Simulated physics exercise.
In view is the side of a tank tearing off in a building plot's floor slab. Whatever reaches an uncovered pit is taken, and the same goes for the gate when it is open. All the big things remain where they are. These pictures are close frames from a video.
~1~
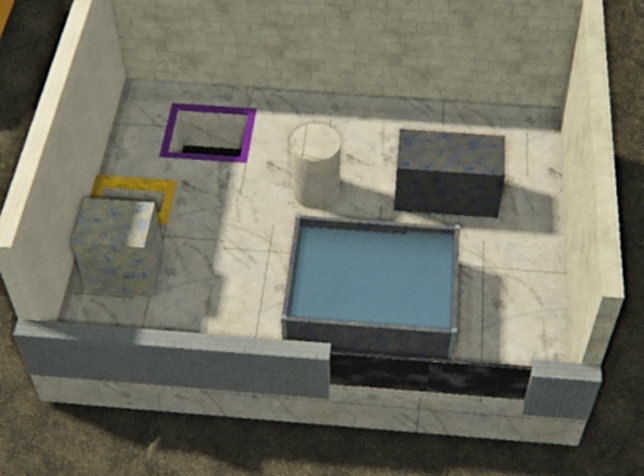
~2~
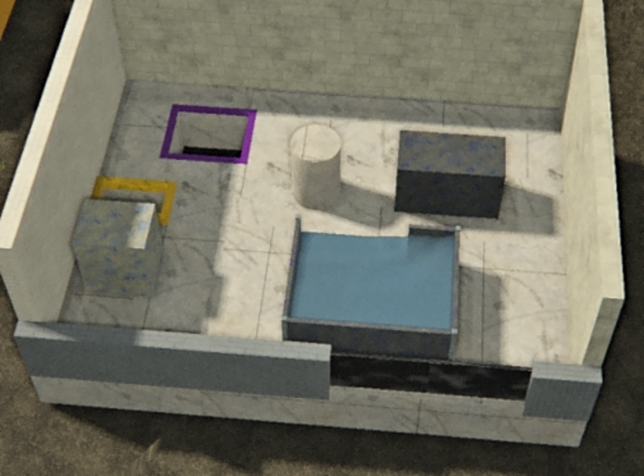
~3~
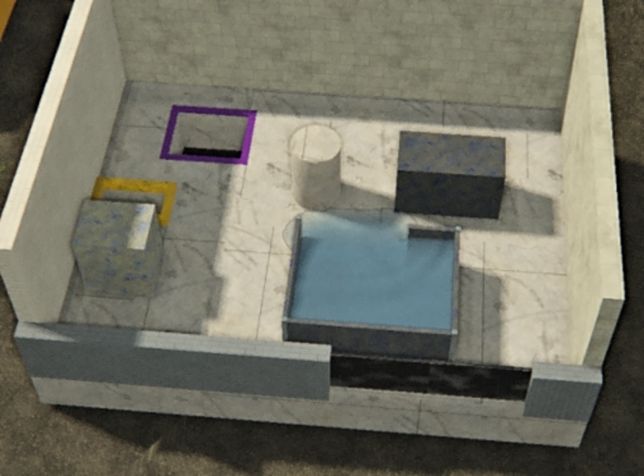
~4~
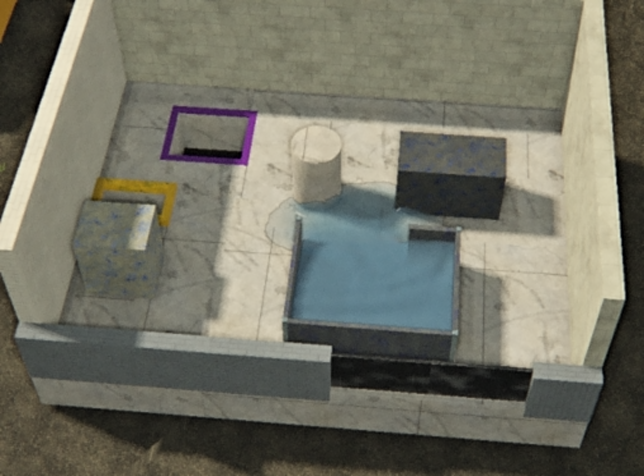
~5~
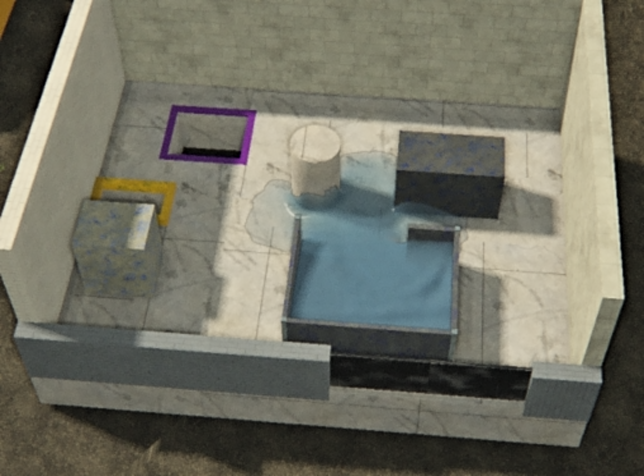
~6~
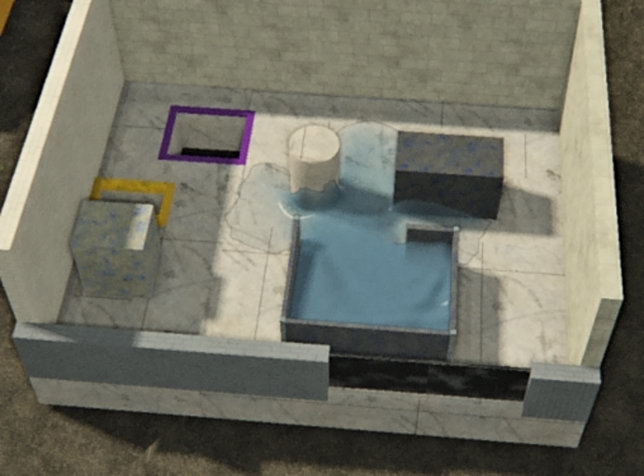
Water pours from the far side of an open tank and spreads around a pale cylinder.
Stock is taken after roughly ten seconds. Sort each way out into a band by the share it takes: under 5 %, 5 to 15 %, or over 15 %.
Shares: The gate takes under 5 %; the yellow pit takes under 5 %; the purple pit takes over 15 %.
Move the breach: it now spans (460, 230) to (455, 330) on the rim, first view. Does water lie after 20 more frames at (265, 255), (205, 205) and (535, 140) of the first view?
Note, points one to three: Unreached / unreached / reached and soaked.
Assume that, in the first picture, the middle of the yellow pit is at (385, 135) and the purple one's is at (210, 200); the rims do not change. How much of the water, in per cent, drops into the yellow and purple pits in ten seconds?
Per cent, approx.: Yellow 25, purple 25.
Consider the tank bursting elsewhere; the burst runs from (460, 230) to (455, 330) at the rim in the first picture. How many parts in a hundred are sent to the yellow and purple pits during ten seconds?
Parts in a hundred: Yellow 0, purple 20.
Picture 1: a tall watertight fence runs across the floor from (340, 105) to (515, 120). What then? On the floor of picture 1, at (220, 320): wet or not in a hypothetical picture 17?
Answer: Clear.
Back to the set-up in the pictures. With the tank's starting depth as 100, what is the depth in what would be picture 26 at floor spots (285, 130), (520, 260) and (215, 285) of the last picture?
I'd say around 10 per cent, then 4 per cent, then 0 per cent.
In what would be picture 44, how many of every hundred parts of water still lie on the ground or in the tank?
My figure: Some 78 per cent.
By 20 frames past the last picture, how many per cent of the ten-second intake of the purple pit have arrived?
Share at that point: Roughly 30 %.
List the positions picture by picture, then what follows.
The open tank at (373, 275) is whole and still, in the first picture.
Water pours out on the open tank's far side and has run to a hidden place, in the second picture.
Water pours out on the open tank's far side and has run to (406, 219), in the third picture.
Water pours out on the open tank's far side and has run to (384, 186), in the fourth picture.
Water pours out on the open tank's far side and has run to (389, 158), in the fifth picture.
Water pours out on the open tank's far side and has run to (375, 126), in the sixth picture.
A moment on, water covers 35 % of the floor; the gate 0 %, the yellow pit 0 %, the purple pit 0 %.
Next, water covers 55 % of the floor; the gate 0 %, the yellow pit 1 %, the purple pit 3 %.
Then, water covers 75 % of the floor; the gate 0 %, the yellow pit 2 %, the purple pit 8 %.
Later, water covers 90 % of the floor; the gate 0 %, the yellow pit 2 %, the purple pit 20 %.
In the end, water covers 95 % of the floor; the gate 0 %, the yellow pit 2 %, the purple pit 29 %.
